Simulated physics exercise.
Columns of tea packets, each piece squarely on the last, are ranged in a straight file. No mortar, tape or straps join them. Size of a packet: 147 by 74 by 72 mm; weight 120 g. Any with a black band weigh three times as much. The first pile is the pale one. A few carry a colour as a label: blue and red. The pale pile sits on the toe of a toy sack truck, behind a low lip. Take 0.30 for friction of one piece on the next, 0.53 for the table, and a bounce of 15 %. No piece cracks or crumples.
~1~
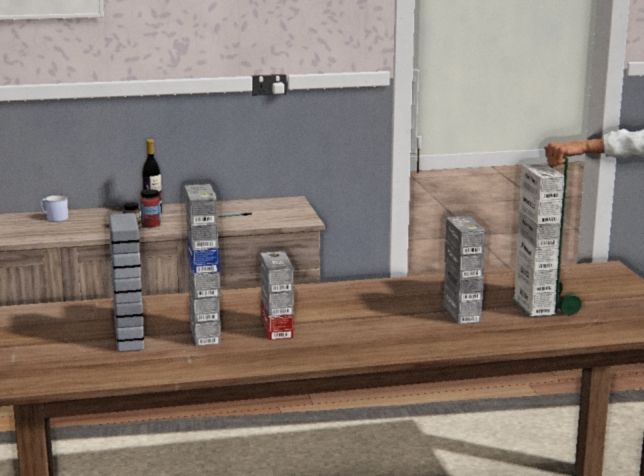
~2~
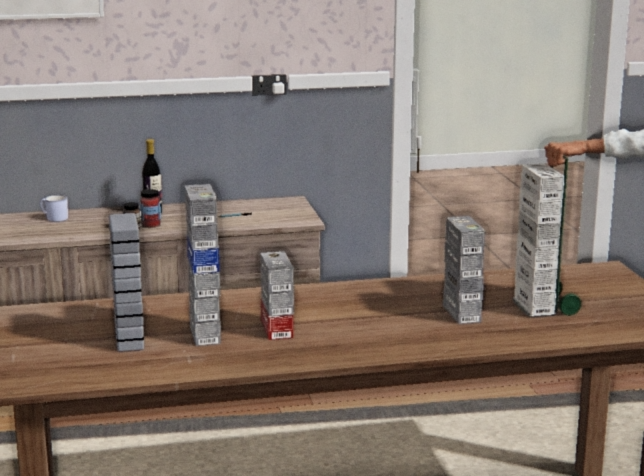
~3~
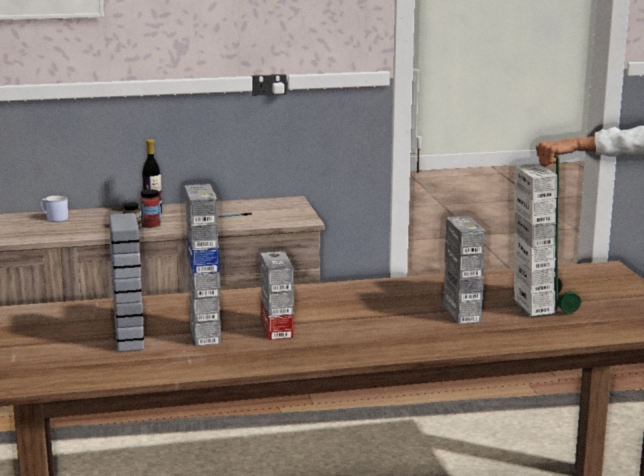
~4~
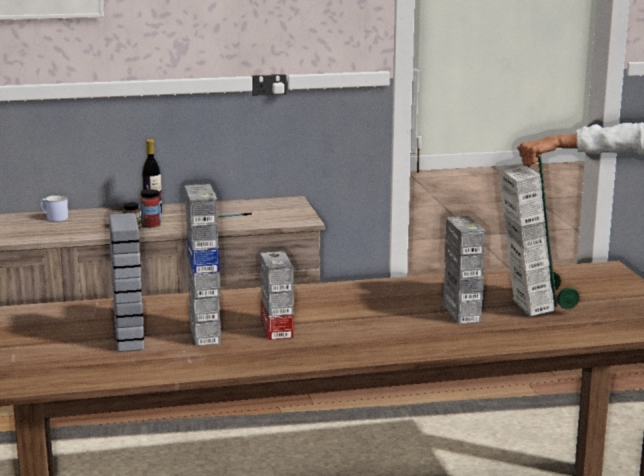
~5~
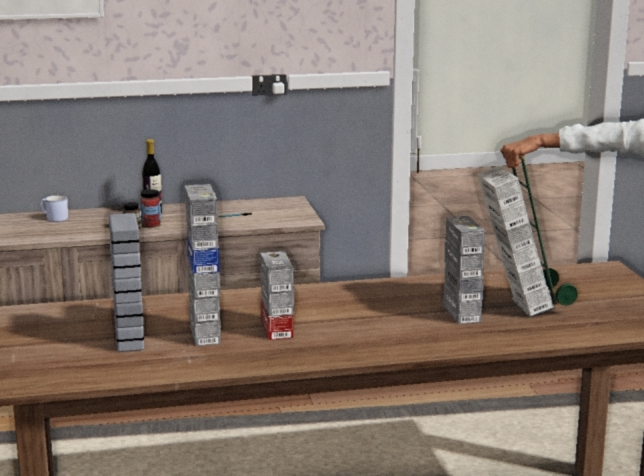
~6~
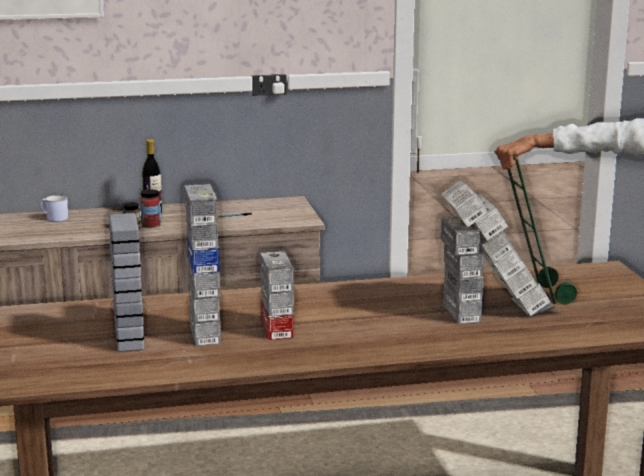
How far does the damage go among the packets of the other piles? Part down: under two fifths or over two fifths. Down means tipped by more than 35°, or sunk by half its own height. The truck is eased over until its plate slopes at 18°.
Fewer than two in five of them.
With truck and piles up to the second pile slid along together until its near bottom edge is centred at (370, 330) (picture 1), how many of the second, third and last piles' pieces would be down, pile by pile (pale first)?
Then second 4, third 2, last 4.
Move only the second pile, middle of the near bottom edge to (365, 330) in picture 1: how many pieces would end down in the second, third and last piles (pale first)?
In that case second 3, third 0, last 0.
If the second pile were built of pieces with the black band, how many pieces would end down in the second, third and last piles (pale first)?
In that case second 4, third 0, last 0.
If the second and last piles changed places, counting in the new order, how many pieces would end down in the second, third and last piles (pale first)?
In that case second 4, third 0, last 0.
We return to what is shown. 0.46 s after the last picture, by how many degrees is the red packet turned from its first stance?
Some 0°.
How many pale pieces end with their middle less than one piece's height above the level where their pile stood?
3 of them.
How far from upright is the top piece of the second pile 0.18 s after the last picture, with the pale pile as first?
It leans some 20°.
Then, 0.08 s on from the sixth picture, 6 of the pale pile down; none of the 18 other packets down, 3 disturbed.
Then, 0.30 s on from the sixth picture, 6 of the pale pile down; 3 of the 18 other packets down.
Finally, 6 of the pale pile down; 3 of the 18 other packets down; blue packet unmoved; red packet unmoved. That is 17 per cent. Seen by the last camera, middles, blue packet near (203, 253), red packet near (276, 318).
